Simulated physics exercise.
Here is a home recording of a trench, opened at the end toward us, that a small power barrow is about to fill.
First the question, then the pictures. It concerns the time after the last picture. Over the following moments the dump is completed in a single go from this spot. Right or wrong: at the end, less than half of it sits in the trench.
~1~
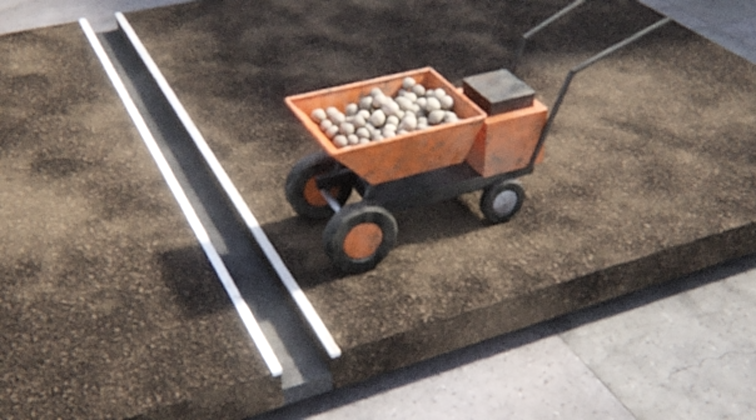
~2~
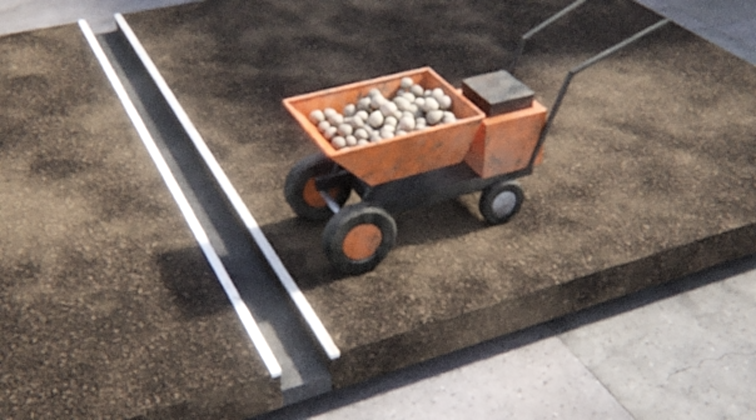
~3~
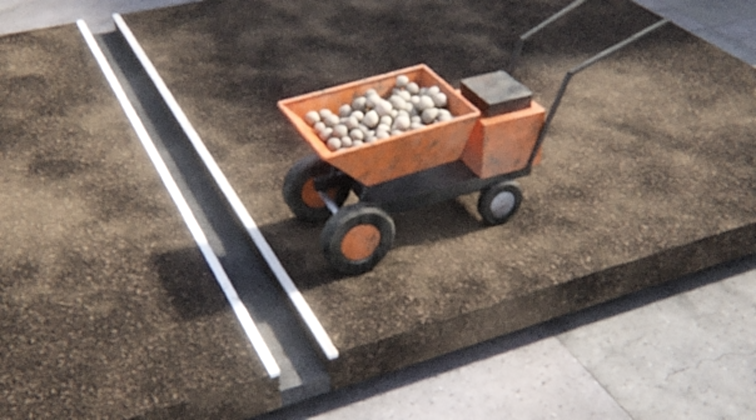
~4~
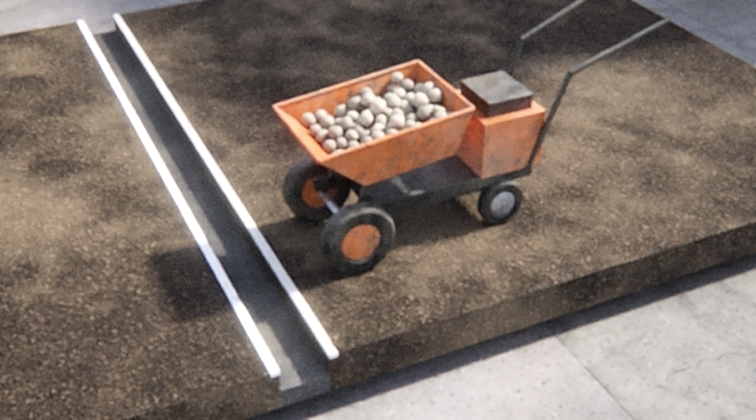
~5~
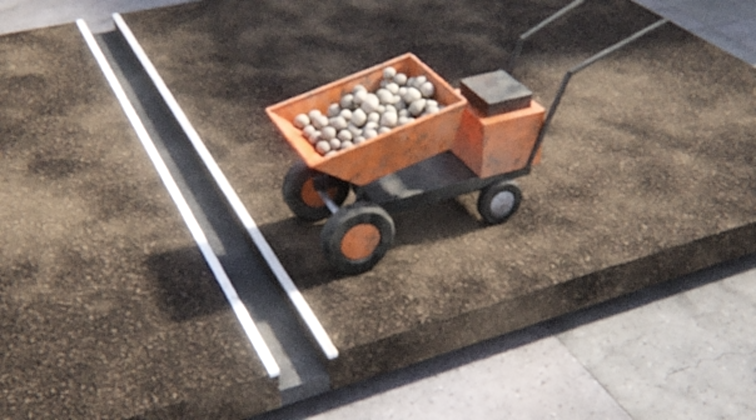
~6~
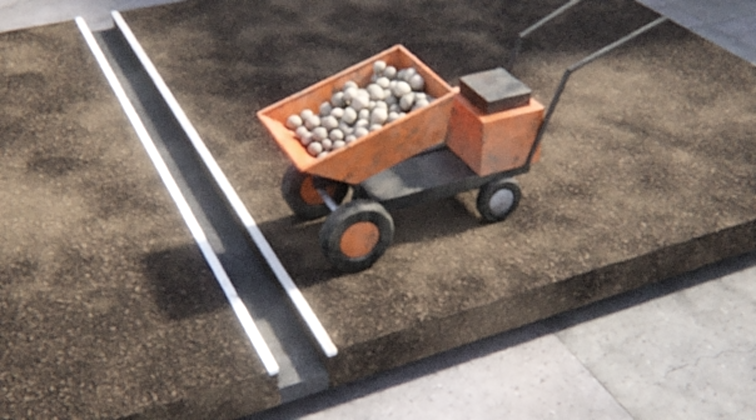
Right.
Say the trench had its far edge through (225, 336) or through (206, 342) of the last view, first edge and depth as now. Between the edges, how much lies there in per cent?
You'd get 50 in a hundred the first time and 70 in a hundred the second.
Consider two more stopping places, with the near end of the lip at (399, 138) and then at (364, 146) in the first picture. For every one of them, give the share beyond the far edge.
In order, 10 % followed by 40 %.
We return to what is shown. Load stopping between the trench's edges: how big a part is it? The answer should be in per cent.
It comes to 20 per cent or so.
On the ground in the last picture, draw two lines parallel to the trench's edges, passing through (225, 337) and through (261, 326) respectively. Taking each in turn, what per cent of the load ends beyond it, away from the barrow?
Result, first then second: 60 %, 80 %.
Just after the last frame, skip tipped well over; every one in the skip.
A moment on, skip tipped steeply; the larger part in the skip; about a tenth beyond it; about a tenth falling.
Further on, skip tipped right over; about a tenth in the skip; about a tenth in or heaped over the trench; the larger part beyond it.
When it is over, skip tipped right over; roughly a quarter in or heaped over the trench; the larger part beyond it.
